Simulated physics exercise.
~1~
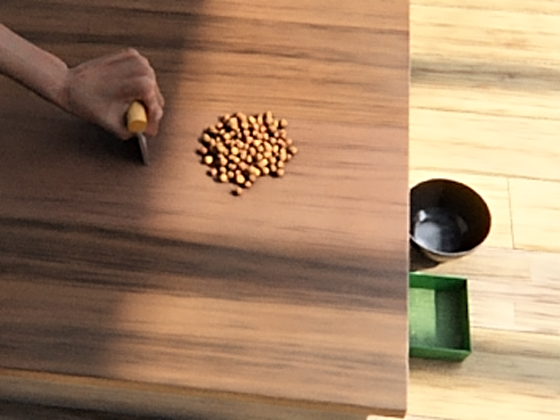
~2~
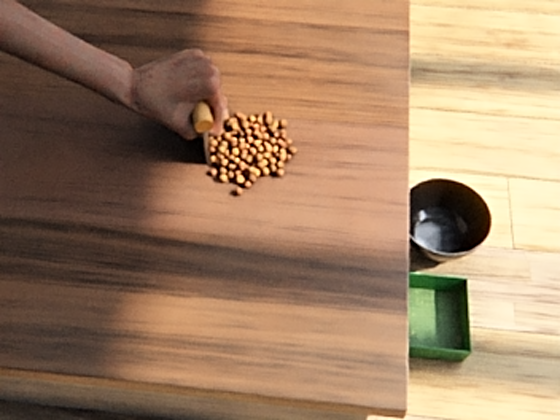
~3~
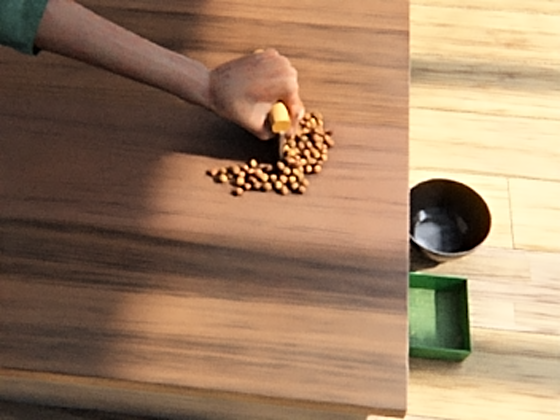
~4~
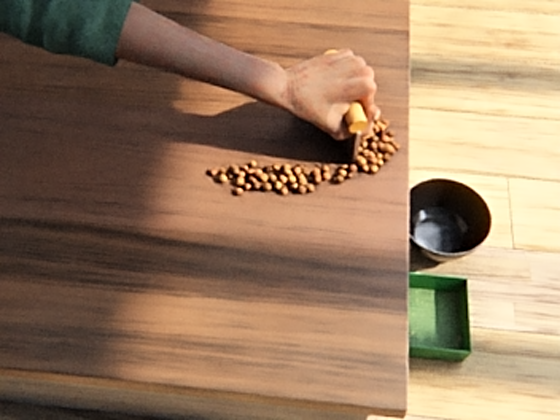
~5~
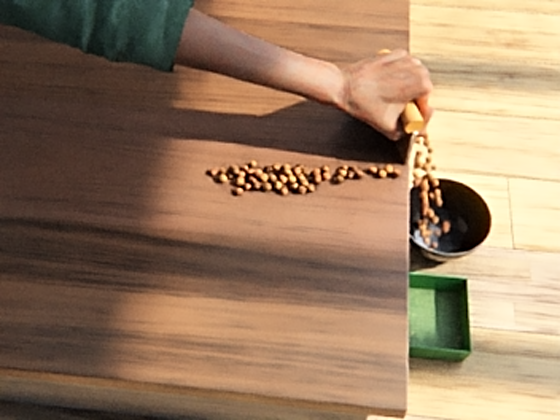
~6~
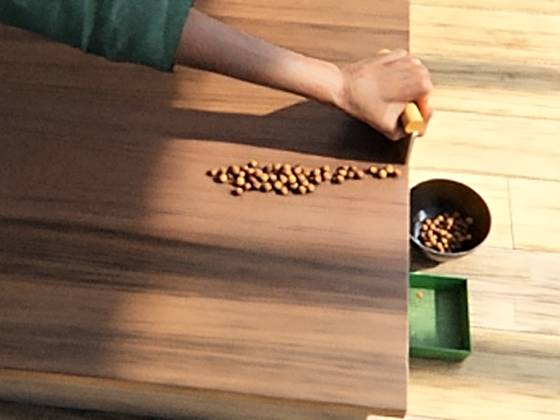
On a wooden table, a hand scrapes cereal balls rightward, dropping some into a black bowl.
